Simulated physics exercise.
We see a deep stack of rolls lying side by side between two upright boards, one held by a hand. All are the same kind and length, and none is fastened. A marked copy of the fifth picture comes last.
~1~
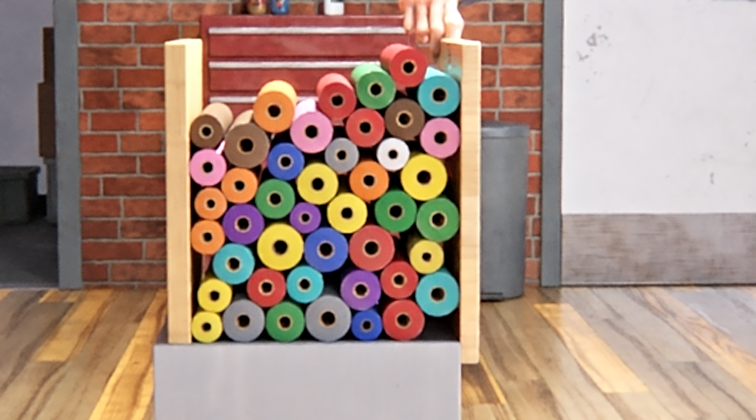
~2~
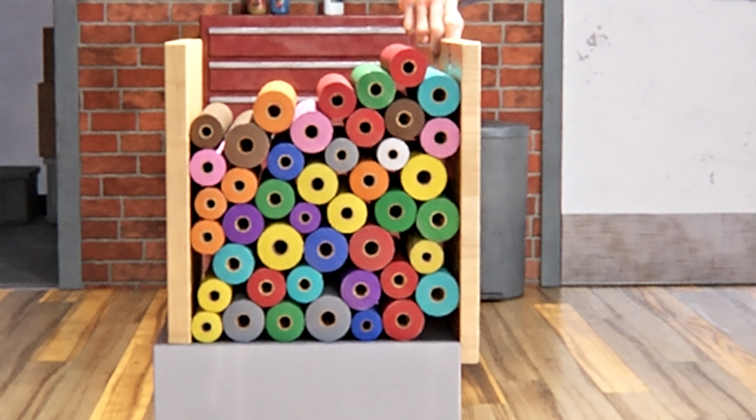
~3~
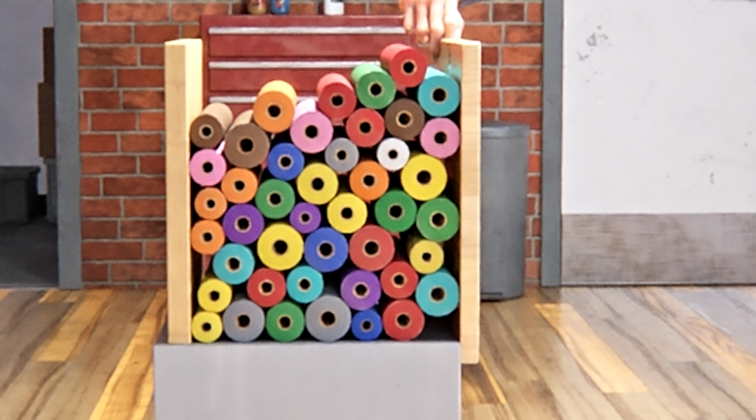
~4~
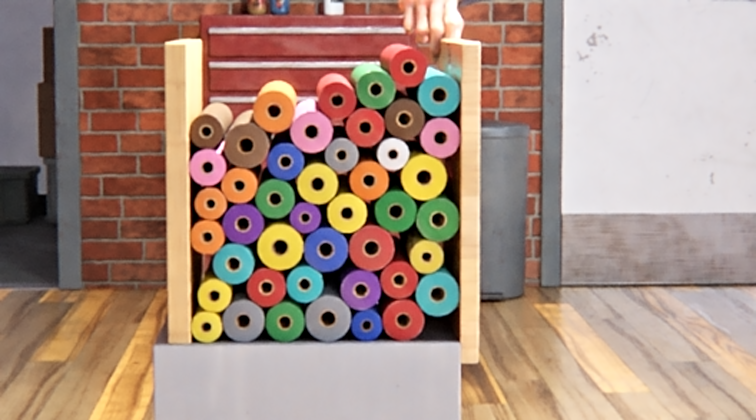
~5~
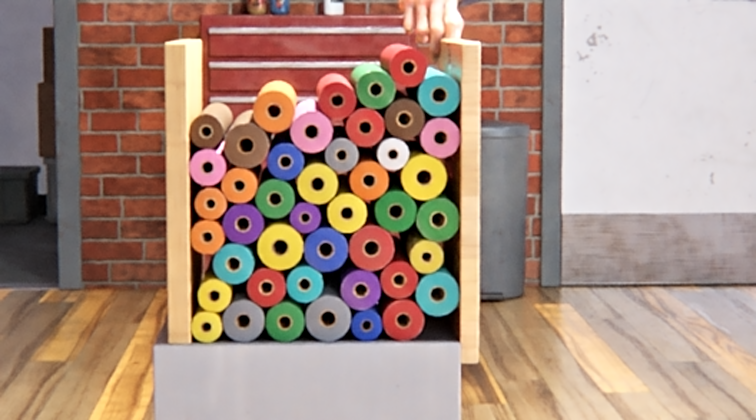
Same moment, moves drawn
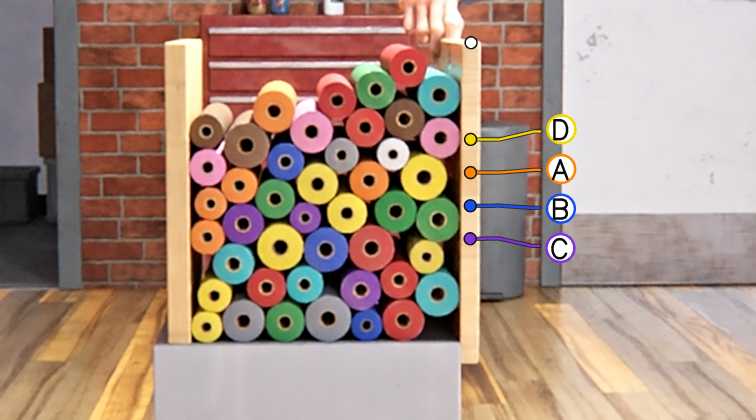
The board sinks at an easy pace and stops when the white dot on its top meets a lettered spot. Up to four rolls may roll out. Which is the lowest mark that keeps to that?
Slide it to A.
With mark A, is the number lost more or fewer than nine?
At A, fewer than nine.
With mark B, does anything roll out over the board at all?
At B: Yes.
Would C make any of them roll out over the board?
At C: Yes.
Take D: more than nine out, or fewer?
At D, fewer than nine.
On the copy, A at (471, 173); B at (470, 206); C at (470, 238); D at (471, 139); the white dot at (471, 43).
On A. First, top of the board (461, 103).
Then, top of the board (460, 170).
Finally, top of the board (460, 172), two out over the board.
By contrast, B five out over the board; C more than four out over the board; D none out over the board.
